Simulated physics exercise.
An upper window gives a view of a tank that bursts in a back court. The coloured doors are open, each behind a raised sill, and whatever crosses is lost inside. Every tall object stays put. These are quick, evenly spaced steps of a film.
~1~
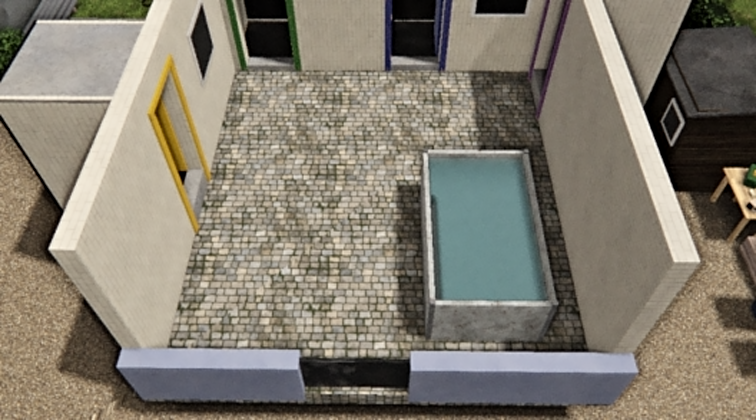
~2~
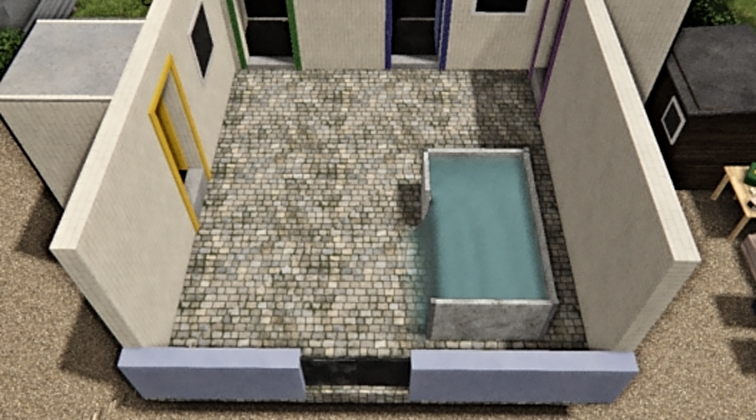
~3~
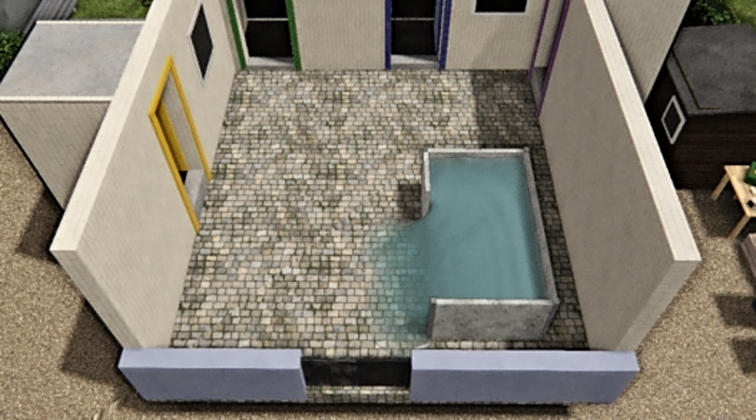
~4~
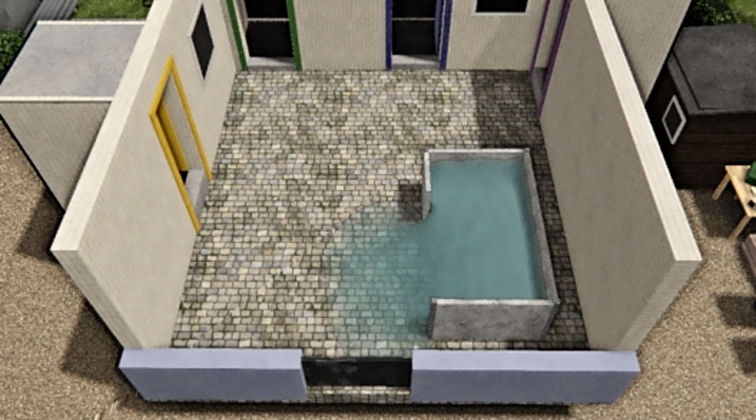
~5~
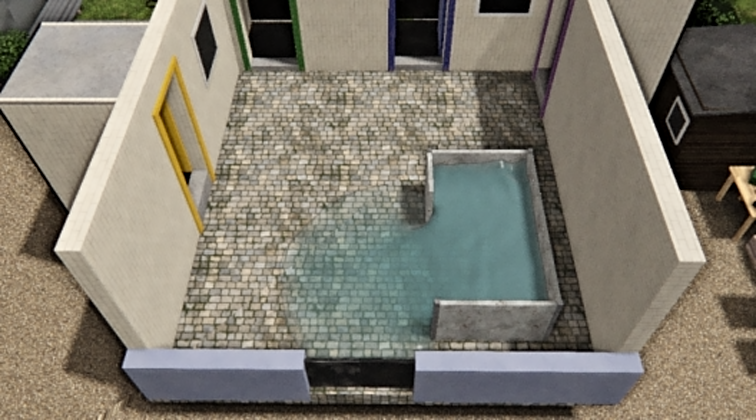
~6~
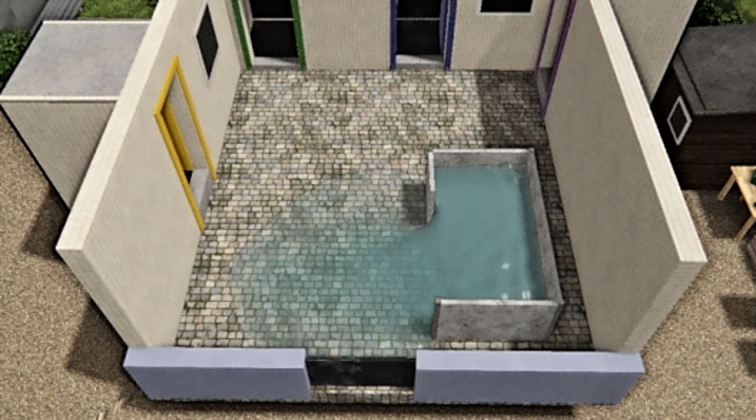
Water pouring from the broken left side of a stone tank and spreading leftward across the cobbles of a walled courtyard.
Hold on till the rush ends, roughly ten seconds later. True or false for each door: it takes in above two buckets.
The blue door, false; the yellow door, false; the purple door, false; the green door, true.
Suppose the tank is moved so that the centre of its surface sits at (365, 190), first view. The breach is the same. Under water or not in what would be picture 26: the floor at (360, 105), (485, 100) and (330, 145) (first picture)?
In order: Submerged, untouched, submerged.
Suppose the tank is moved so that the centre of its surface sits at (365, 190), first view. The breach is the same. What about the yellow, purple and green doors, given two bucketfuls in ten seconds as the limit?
I reckon the yellow door surpasses the threshold, the purple door doesn't reach the threshold and the green door surpasses the threshold.
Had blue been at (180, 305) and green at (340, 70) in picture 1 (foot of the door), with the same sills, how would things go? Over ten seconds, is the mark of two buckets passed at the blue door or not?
I'd say blue overflows.
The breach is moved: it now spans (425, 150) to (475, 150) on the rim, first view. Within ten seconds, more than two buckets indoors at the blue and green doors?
Check - blue: Comes out above; green: Comes out above.
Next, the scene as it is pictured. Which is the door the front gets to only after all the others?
That is the purple door.
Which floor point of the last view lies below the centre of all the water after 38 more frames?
About (355, 187) in the last view.
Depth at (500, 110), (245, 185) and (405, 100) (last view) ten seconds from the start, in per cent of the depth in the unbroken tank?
Readings in sequence: 14, 10, 8 percent.
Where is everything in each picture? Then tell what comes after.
The open tank at (483, 224) is whole and still, in the first picture.
The front is at (416, 336), out from the gap at (430, 269), in the second picture.
Water pours out at (430, 270) and has run to (394, 348), in the third picture.
The front is at (338, 236), out from the gap at (430, 271), in the fourth picture.
Water pours out at (433, 272) and has run to (291, 250), in the fifth picture.
The front is at (241, 259), out from the gap at (434, 271), in the sixth picture.
A moment on, water covers 40 % of the floor; the blue door not reached, the yellow door wet at the sill, nothing in, the purple door not reached, the green door not reached.
Next, water covers 40 % of the floor; the blue door not reached, the yellow door wet at the sill, nothing in, the purple door not reached, the green door not reached.
Then, water covers 60 % of the floor; the blue door not reached, the yellow door wet at the sill, nothing in, the purple door not reached, the green door over two buckets in.
Later, water covers 90 % of the floor; the blue door wet at the sill, nothing in, the yellow door wet at the sill, nothing in, the purple door wet at the sill, nothing in, the green door far over two buckets in.
In the end, water covers 100 % of the floor; the blue door wet at the sill, nothing in, the yellow door wet at the sill, nothing in, the purple door wet at the sill, nothing in, the green door far over two buckets in.
